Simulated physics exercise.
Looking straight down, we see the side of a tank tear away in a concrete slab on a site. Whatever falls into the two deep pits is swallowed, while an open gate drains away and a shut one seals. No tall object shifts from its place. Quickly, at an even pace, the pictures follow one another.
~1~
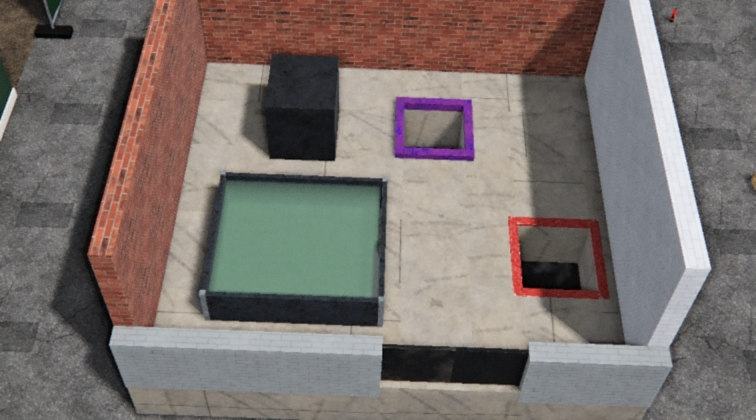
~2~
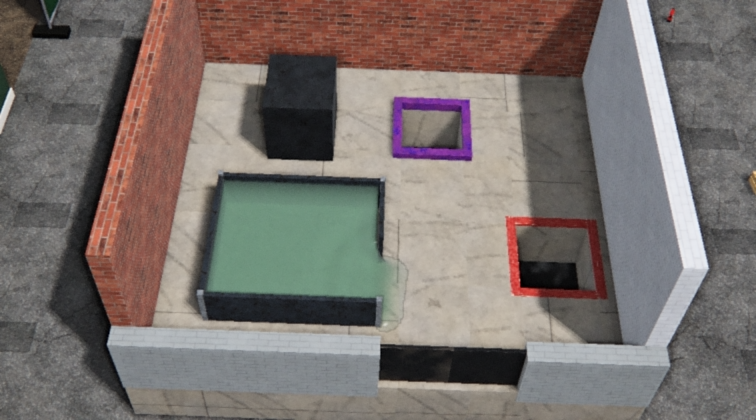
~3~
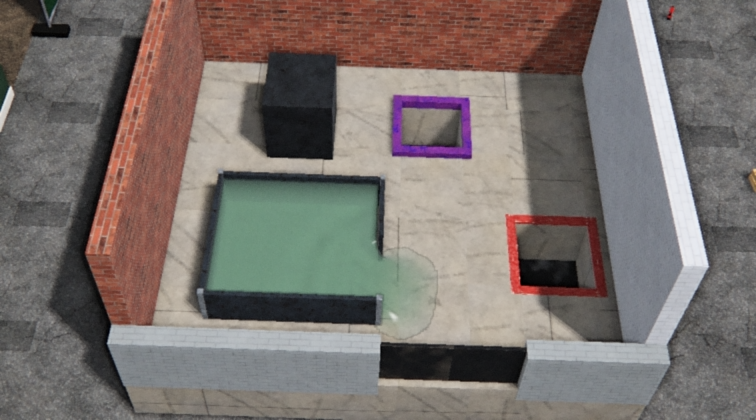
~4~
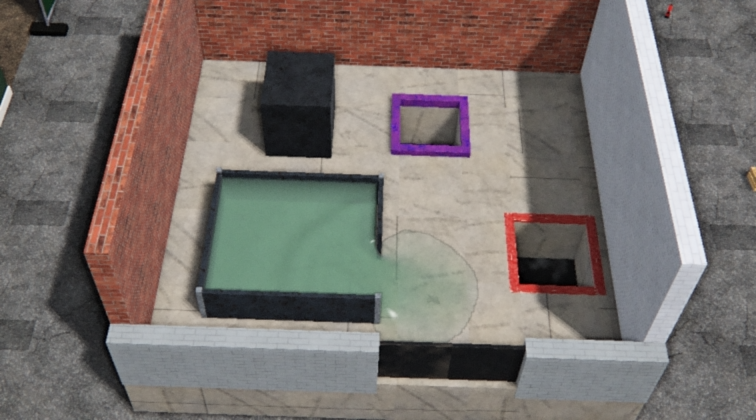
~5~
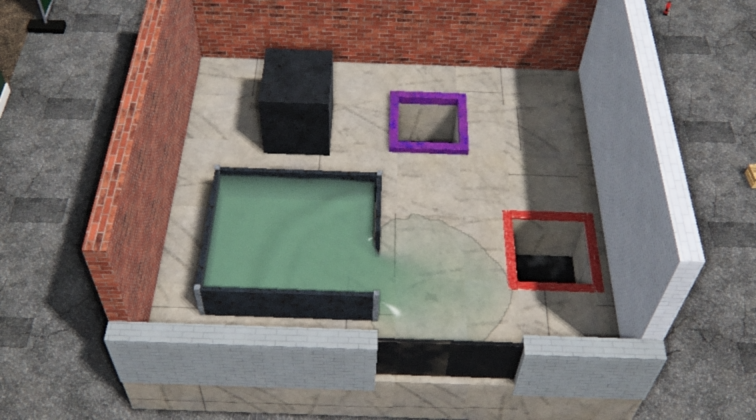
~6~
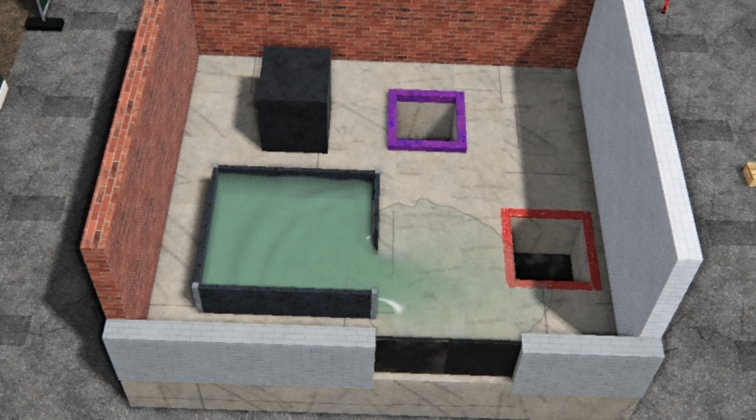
A tank's right side opens and green water pours out, spreading rightward across the concrete slab.
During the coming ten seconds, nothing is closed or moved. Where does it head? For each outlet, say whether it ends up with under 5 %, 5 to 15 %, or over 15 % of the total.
Outcome: Gate: The bottom band; red pit: The top band; purple pit: The bottom band.
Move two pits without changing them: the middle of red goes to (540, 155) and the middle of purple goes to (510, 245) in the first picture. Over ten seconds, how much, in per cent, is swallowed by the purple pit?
Out of a hundred parts, 6 go to purple.
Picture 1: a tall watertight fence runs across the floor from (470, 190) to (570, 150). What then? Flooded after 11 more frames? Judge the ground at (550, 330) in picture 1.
Soaked.
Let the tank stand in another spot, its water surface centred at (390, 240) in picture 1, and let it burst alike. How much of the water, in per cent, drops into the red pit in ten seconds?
Within ten seconds the red pit collects 60 percent of the total.
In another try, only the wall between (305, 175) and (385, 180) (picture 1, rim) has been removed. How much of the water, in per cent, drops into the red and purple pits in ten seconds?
Per cent: Red 15, purple 8.
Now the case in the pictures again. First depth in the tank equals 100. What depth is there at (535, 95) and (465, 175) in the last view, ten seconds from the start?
In order: About 4 and 2 percent.
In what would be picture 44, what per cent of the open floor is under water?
I make it 40 per cent.
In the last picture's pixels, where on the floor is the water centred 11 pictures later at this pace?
My guess is about (365, 269).
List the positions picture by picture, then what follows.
The first frame shows still water in the open tank at (299, 238).
In the second frame, the front is at (393, 262), out from the gap at (377, 286).
In the third frame, the front is at (431, 278), out from the gap at (377, 285).
In the fourth frame, the front is at (468, 278), out from the gap at (376, 283).
In the fifth frame, water pours out at (374, 280) and has run to (500, 280).
In the sixth frame, water pours out at (372, 278) and has run to (544, 296).
A moment on, water covers 25 % of the floor; the gate 0 %, the red pit 3 %, the purple pit 0 %.
Next, water covers 25 % of the floor; the gate 0 %, the red pit 8 %, the purple pit 0 %.
Then, water covers 30 % of the floor; the gate 0 %, the red pit 21 %, the purple pit 0 %.
Later, water covers 40 % of the floor; the gate 0 %, the red pit 41 %, the purple pit 0 %.
In the end, water covers 50 % of the floor; the gate 0 %, the red pit 57 %, the purple pit 0 %.
